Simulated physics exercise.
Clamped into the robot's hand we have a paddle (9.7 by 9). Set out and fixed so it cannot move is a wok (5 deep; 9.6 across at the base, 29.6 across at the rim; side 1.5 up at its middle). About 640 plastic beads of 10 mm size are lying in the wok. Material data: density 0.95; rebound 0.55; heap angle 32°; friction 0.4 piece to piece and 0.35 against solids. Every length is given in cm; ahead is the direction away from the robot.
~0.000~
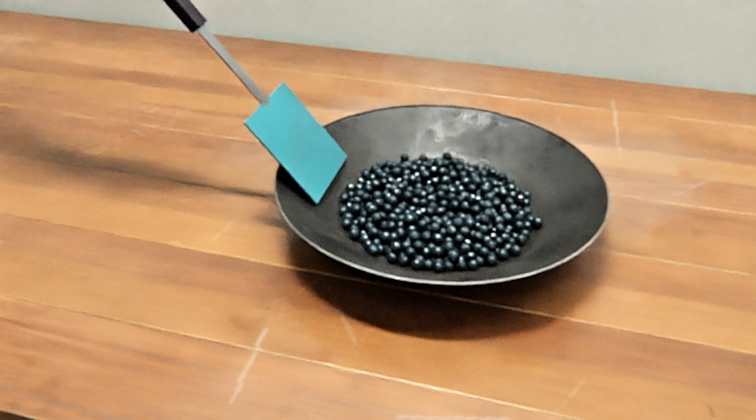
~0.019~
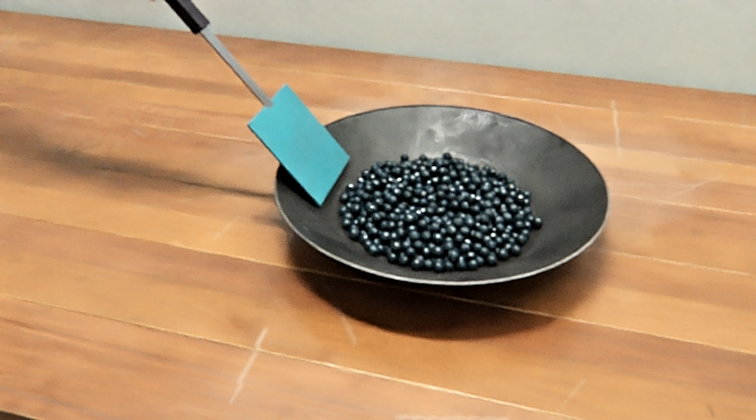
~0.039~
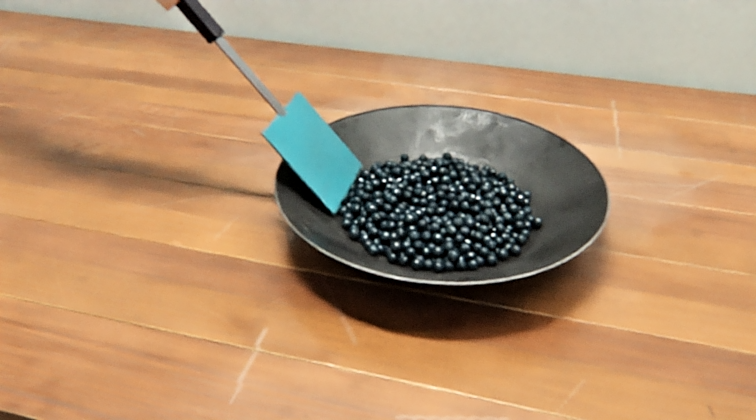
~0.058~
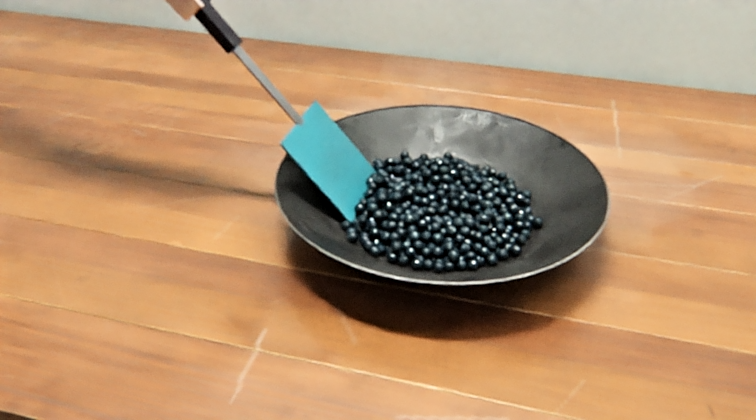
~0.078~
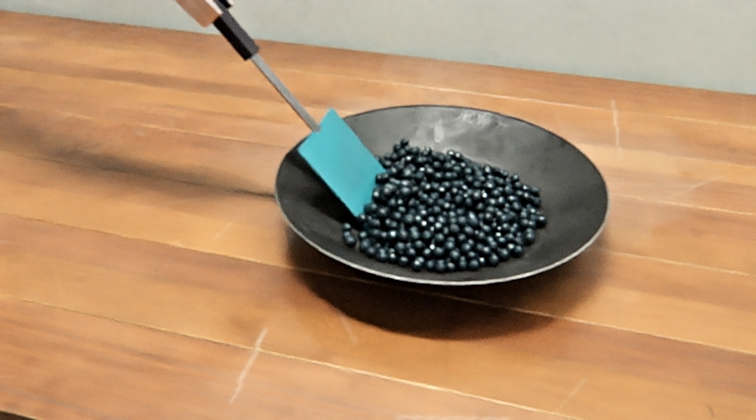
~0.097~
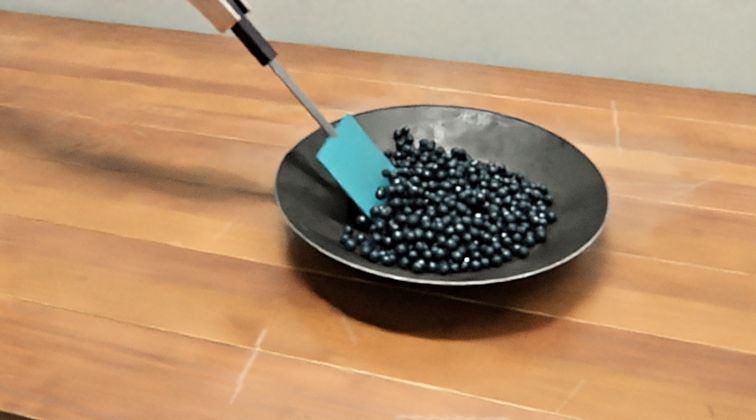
The video shows a robot-held teal paddle beside a heap of small dark beads in a black wok on a wooden table. The paddle moves rightward and lower into the beads, pushing some into a slightly raised, shifted mound.
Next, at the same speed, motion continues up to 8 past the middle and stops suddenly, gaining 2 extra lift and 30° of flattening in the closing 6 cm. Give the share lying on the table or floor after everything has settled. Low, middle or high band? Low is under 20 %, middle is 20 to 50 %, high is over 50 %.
Low band.
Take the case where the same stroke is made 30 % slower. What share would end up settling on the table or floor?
Then around 5 percent would finish on the table or floor.
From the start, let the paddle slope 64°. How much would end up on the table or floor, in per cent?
My guess is close to 15 per cent.
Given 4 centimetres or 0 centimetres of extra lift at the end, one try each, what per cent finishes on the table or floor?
First try around 15 percent, second try around 15 percent.
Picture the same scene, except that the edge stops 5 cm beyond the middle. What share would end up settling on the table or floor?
Roughly 0 %.
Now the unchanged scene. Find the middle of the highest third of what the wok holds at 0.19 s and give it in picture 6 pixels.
Near (534, 199).
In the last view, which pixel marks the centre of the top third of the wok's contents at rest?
About (551, 204).
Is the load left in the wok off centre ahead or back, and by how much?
The kept load is shifted forward by about 5.0 cm.
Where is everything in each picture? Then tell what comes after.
Paddle top edge at (264, 101), sloping 49°; upper third of the load around (441, 200), from x 345 to 540, top at y 155; 635 in the wok, in the first picture.
Paddle top edge at (267, 103), sloping 49°; upper third of the load around (441, 200), from x 345 to 540, top at y 155, in the second picture.
Paddle top edge at (281, 112), sloping 49°; upper third of the load around (441, 200), from x 345 to 540, top at y 155, in the third picture.
Paddle top edge at (298, 121), sloping 49°; upper third of the load around (438, 199), from x 345 to 540, top at y 155, in the fourth picture.
Paddle top edge at (316, 128), sloping 49°; upper third of the load around (438, 196), from x 345 to 540, top at y 140, in the fifth picture.
Paddle top edge at (333, 134), sloping 49°; upper third of the load around (446, 197), from x 345 to 550, top at y 130; 635 in the wok, in the sixth picture.
By 0.14 s, sloping 49°, highest piece 5 above the table; 635 in the wok.
By 0.19 s, sloping 38°, highest piece 6 above the table; 635 in the wok.
By 0.42 s, sloping 19°, highest piece 6 above the table; 554 in the wok, 74 on the table or floor, 7 on the blade or in flight.
By 1.47 s, sloping 19°, highest piece 6 above the table; 553 in the wok, 82 on the table or floor.
Final count, 553 in the wok, 82 on the table or floor. That is 13 % on the table or floor.
